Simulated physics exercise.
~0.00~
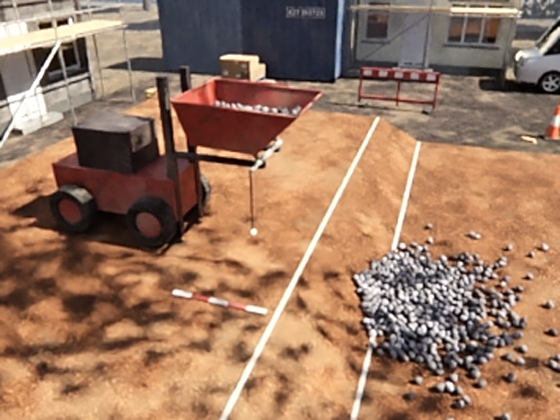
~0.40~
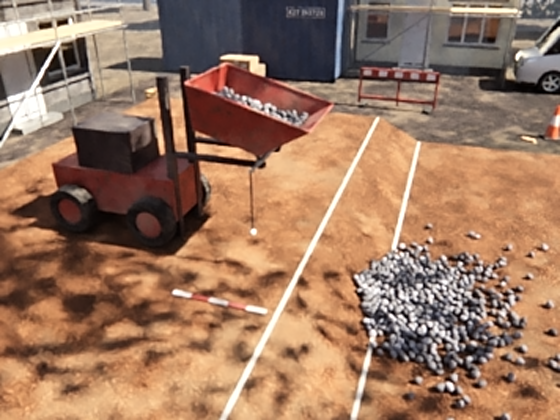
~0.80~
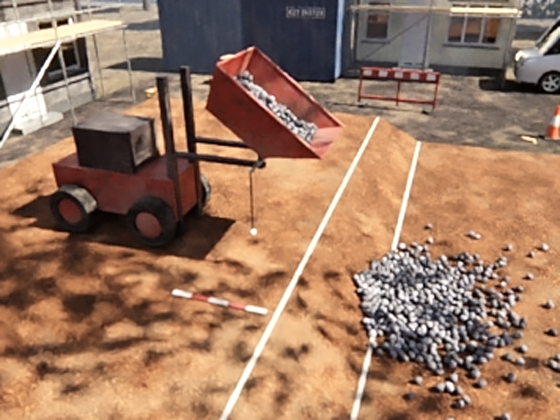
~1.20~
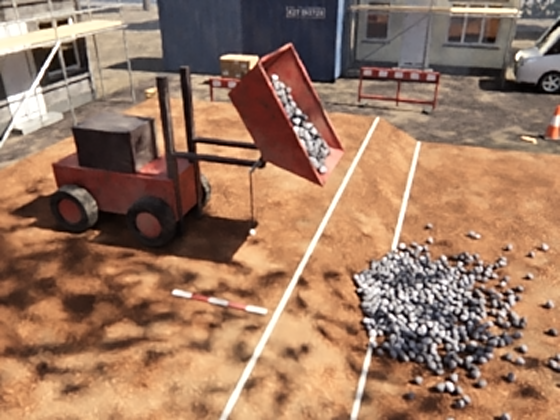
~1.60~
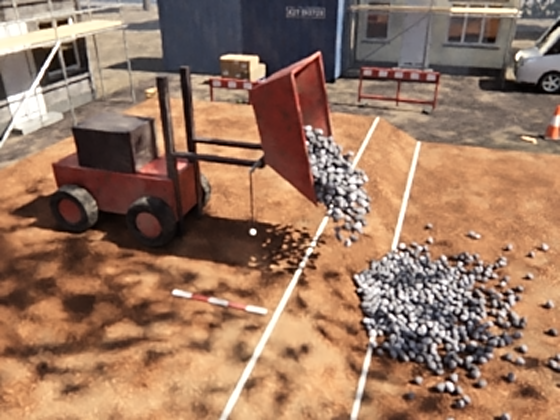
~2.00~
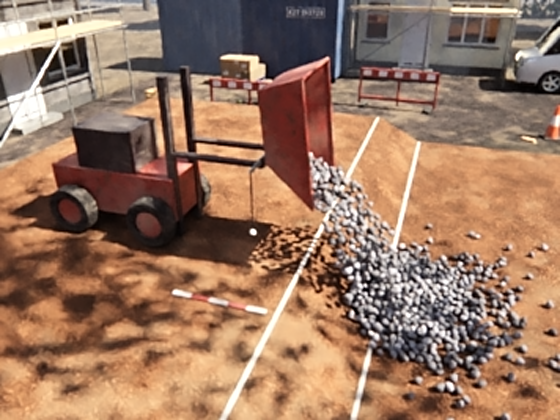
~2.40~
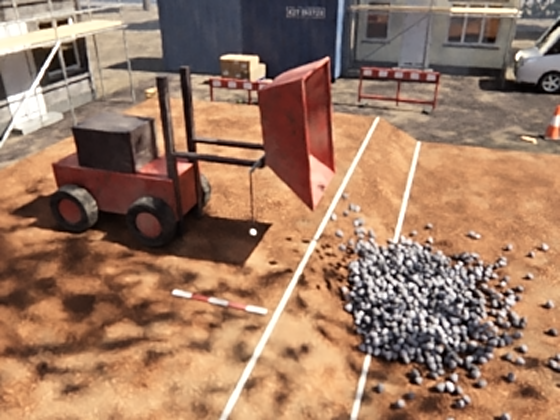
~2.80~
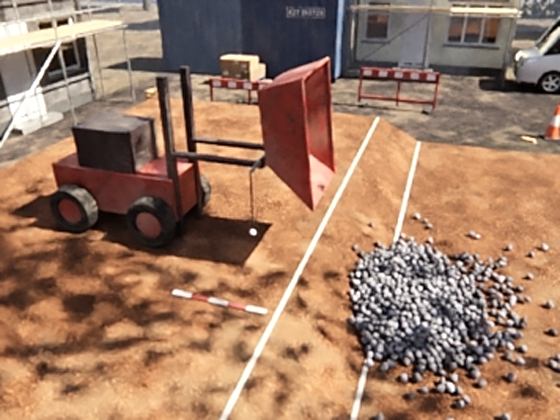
On a building yard of orange-brown earth, seen from the side and above, a red fork truck stands at left holding up a red skip of grey stones. A loose heap of similar stones lies at right, beyond two white lines marking a bank, with a red and white staff on the ground and a white ball hanging below the skip. The skip tips steeply to the right, and its stones slide to the lower edge. They pour out, tumbling down the bank into the heap. The skip stays tilted and empty as the last stones settle into a larger pile.
